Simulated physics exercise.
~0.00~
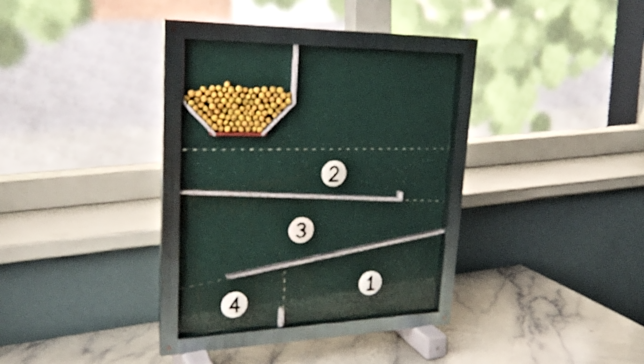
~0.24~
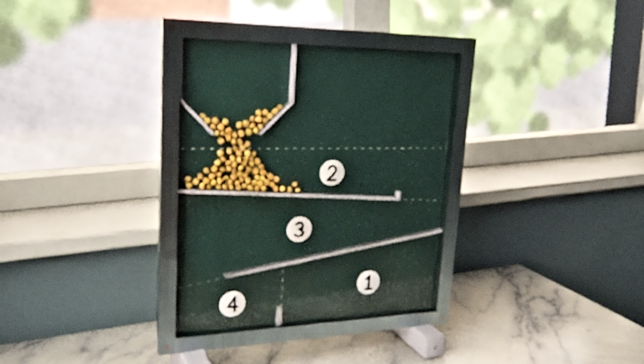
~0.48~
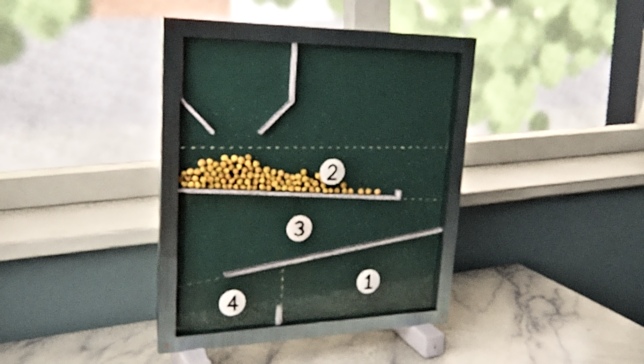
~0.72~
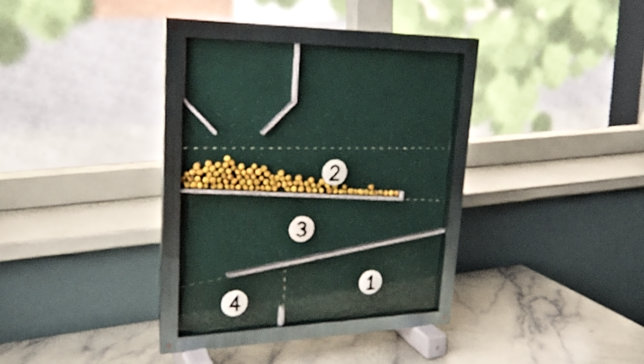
At the start, a heap of small yellow balls sits in a hopper at the upper left of a dark green, framed upright case standing on a marble surface by a window. The hopper's bottom opens, and the balls pour down through the gap onto the nearly level shelf below, piling up at its left side. The hopper empties, and the pile spreads rightward along the shelf. A thin trail reaches the small lip at the shelf's right end. Finally, the balls rest in section two, heaped higher at the left, while the other numbered sections remain empty.
